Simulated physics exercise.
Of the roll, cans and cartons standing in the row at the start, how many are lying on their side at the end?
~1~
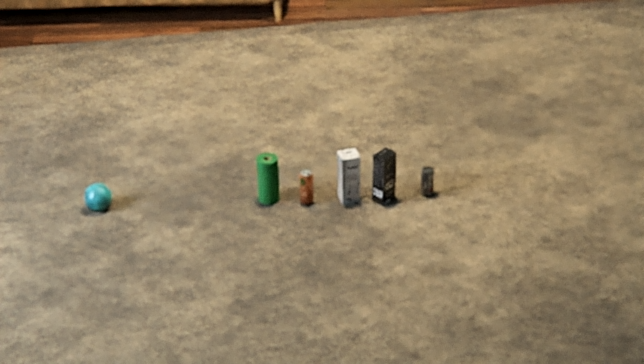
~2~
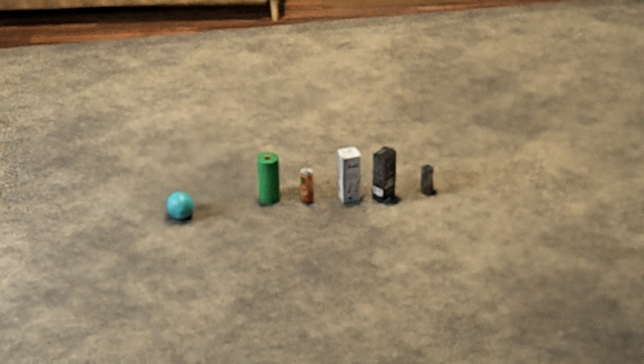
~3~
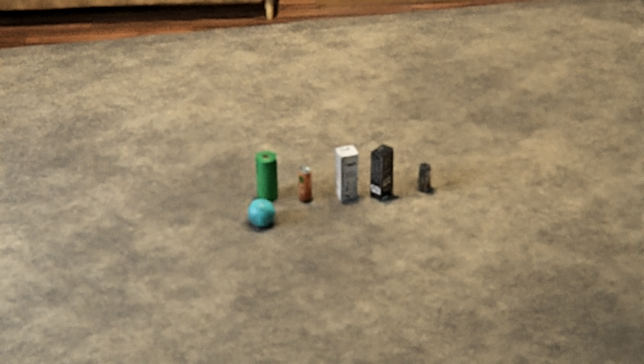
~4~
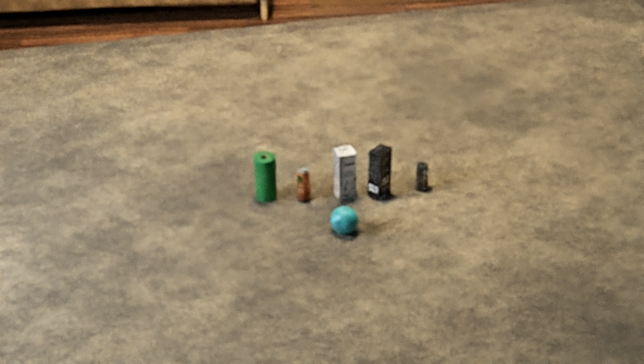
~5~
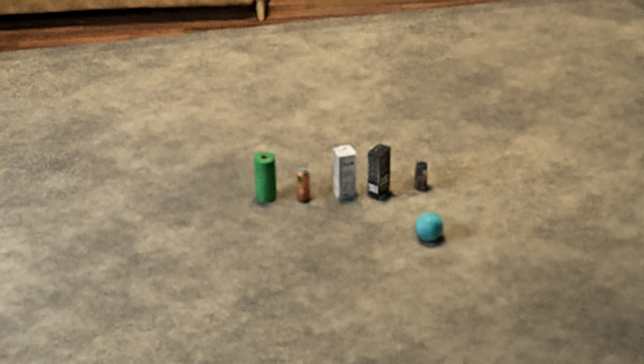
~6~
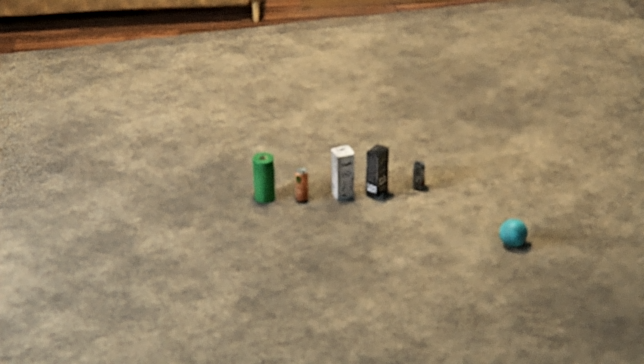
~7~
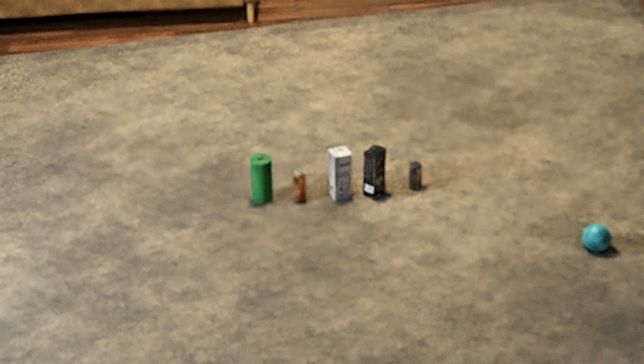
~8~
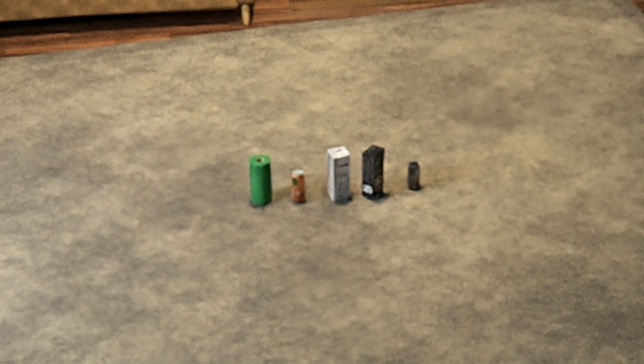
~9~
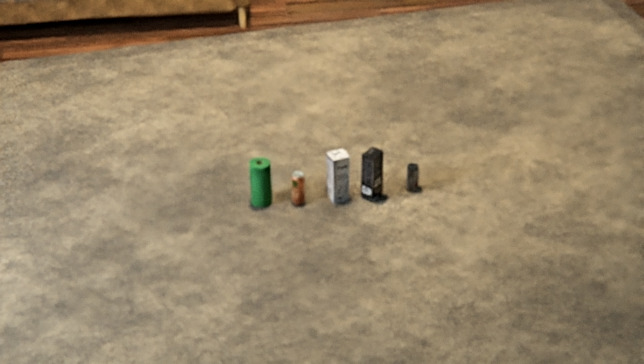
None of them are lying on their side. The green roll, both cans and both cartons are all still upright after the ball has passed in front of them.
